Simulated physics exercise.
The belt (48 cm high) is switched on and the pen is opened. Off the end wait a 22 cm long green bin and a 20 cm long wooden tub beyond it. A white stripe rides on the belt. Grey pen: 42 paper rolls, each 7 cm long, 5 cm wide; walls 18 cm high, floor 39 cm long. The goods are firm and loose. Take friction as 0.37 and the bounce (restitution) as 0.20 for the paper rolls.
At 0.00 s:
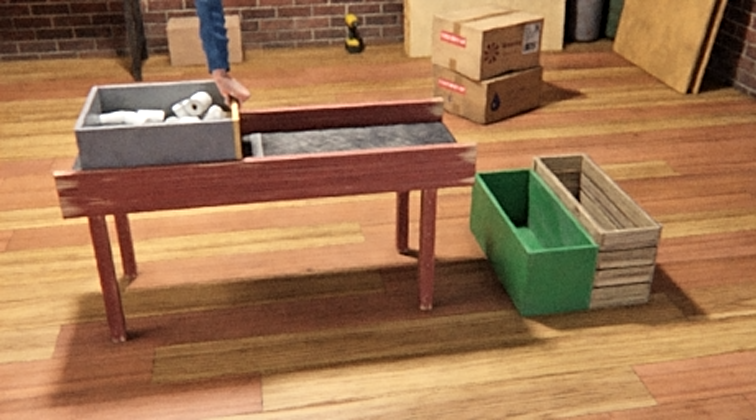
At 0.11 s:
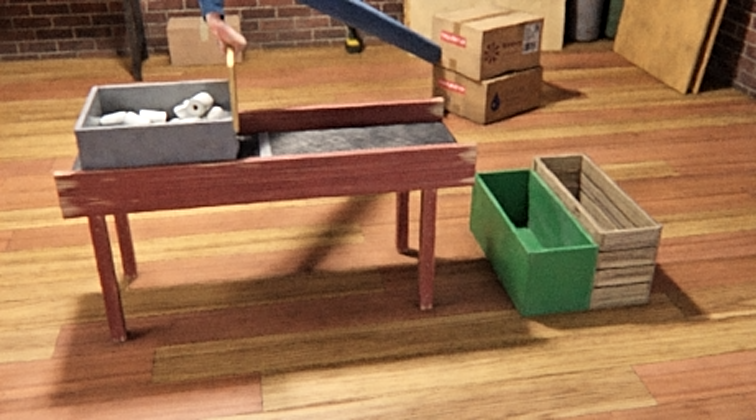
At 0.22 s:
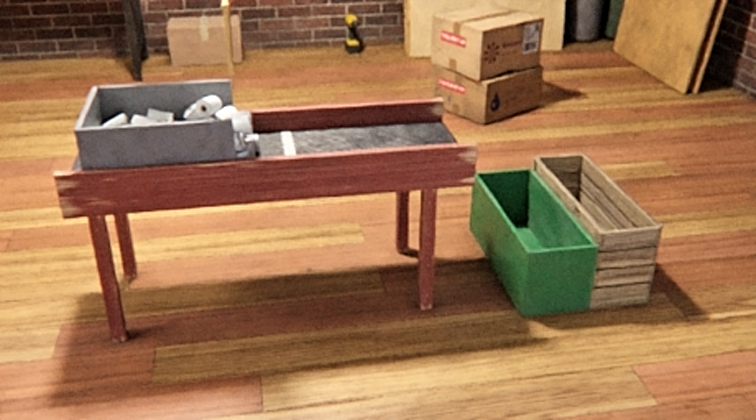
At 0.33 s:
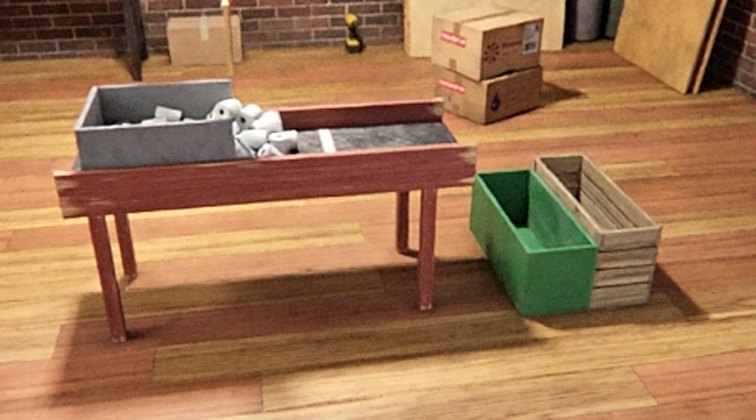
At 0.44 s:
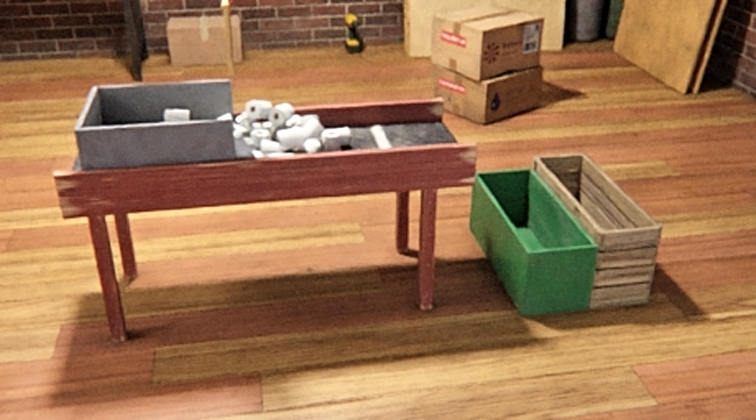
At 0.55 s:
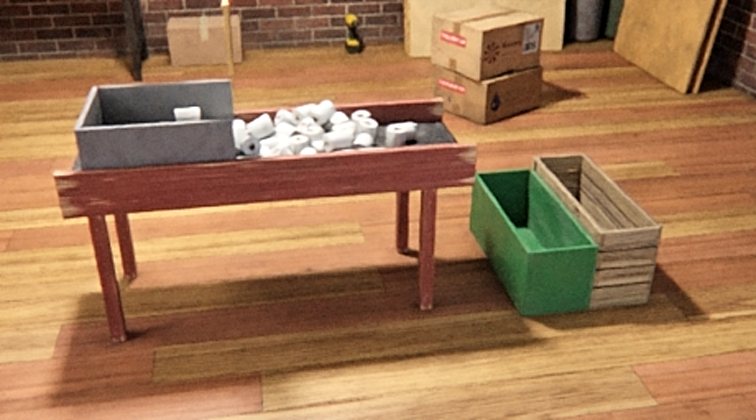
In a brick-walled room with a wooden floor, a hand opens the grey pen on a red-sided table and withdraws, and white paper rolls spread rightward along the dark belt behind a white stripe, leaving the pen nearly empty.
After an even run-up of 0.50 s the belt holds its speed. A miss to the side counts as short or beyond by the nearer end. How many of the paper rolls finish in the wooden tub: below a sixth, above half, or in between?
Expect upwards of half of the load in the wooden tub.
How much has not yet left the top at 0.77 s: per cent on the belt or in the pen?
Roughly 75 per cent.
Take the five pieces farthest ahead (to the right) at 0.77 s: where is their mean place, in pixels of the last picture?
Around (511, 139).
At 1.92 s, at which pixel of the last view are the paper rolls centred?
Near (585, 245).
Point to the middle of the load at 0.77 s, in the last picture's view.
Near (405, 138).
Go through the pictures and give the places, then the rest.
In the first frame (each is followed by its nearest rim corner in this view), grey pen, (80, 129); wooden tub, (605, 232); 0 cm of belt gone by; none out.
Grey pen, (80, 129); 2 cm of belt gone by, in the second frame.
Grey pen, (80, 129); 10 cm of belt gone by; 3 out, in the third frame.
Grey pen, (80, 129); 21 cm of belt gone by; 12 out, in the fourth frame.
Grey pen, (80, 129); 38 cm of belt gone by; 20 out, in the fifth frame.
Grey pen, (80, 129); wooden tub, (605, 232); 59 cm of belt gone by; 29 out, the lowest roll at (362, 147), in the sixth frame.
After 0.77 s, 1 still in the grey pen, 30 on the belt and 11 in the air.
After 1.04 s, 15 in the wooden tub, 7 on the belt and 20 in the air.
After 1.43 s, 2 in the green bin, 38 in the wooden tub, 1 on the belt and 1 in the air.
When it is over (at 1.92 s), 3 in the green bin, 38 in the wooden tub and 1 on the ground beyond the wooden tub. Asked share, 38 of 42, 90 per cent.
